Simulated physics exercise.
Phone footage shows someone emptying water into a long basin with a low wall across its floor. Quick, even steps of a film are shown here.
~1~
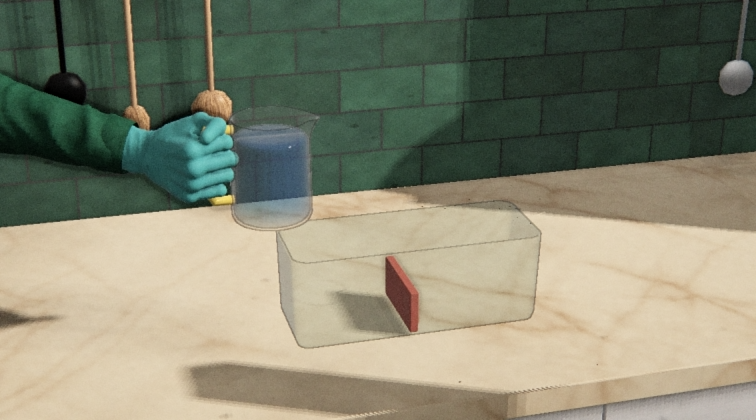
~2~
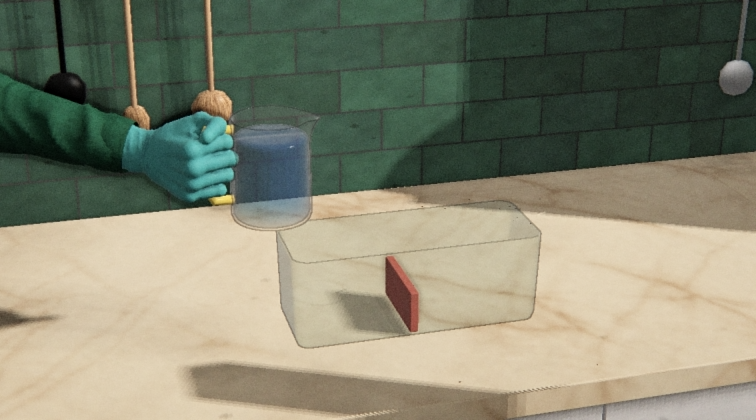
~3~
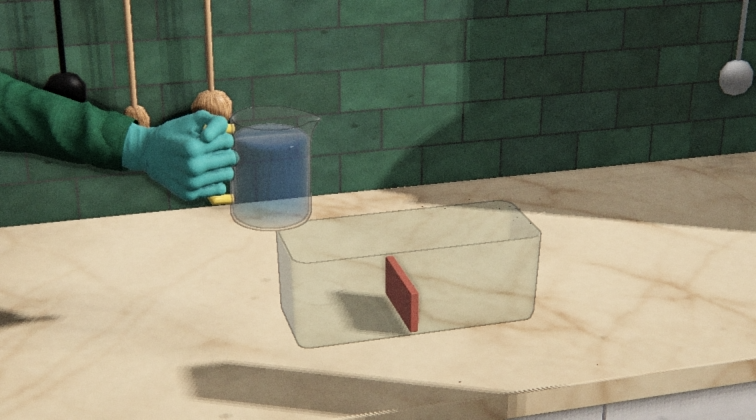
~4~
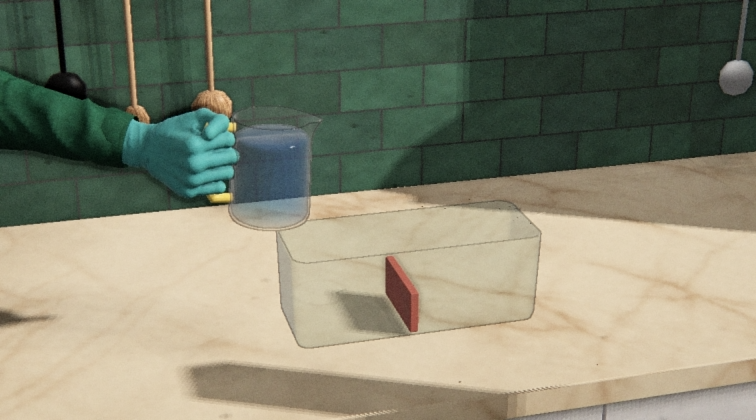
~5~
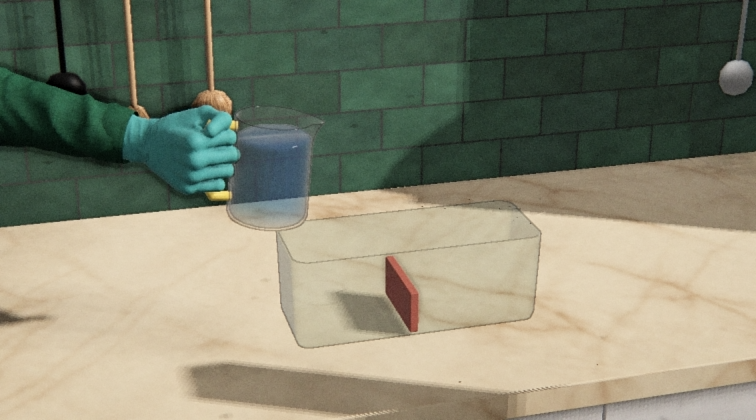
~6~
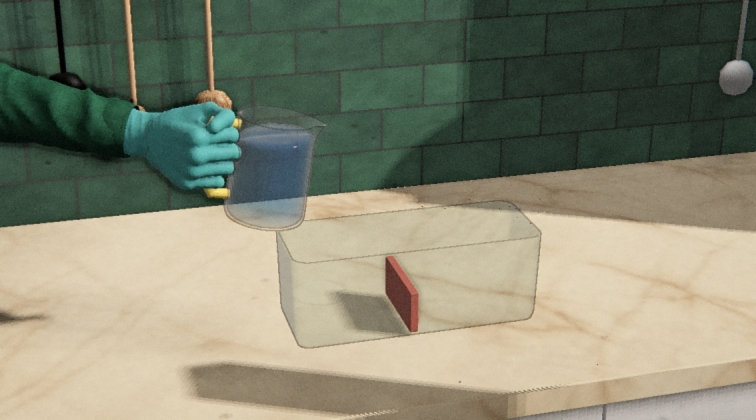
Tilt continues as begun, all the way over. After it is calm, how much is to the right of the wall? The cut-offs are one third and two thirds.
It falls below one third.
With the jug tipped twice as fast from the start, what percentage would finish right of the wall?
It comes to near 5 per cent.
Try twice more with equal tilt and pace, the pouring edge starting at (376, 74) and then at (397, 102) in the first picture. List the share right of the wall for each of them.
The first start yields 95 per cent, the second 95 per cent.
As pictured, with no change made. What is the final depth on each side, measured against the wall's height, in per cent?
Once it settles, the left reaches around 70 and the right around 0.
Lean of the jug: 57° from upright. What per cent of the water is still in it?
Near 90 per cent.
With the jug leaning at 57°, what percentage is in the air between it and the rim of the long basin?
I'd say some 5 per cent of it.
A moment on, the jug is tipped part way and 92 per cent is still to pour, 1 is left of the wall and 0 right of it.
Next, the jug is tipped on its side and 54 per cent is still to pour, 30 is left of the wall and 0 right of it.
Then the jug is tipped on its side and 18 per cent is still to pour, 74 is left of the wall and 1 right of it.
Later the jug is tipped on its side and 6 per cent is still to pour, 89 is left of the wall and 2 right of it.
At rest 95 per cent lies left of the wall, 2 right of it and 2 outside.
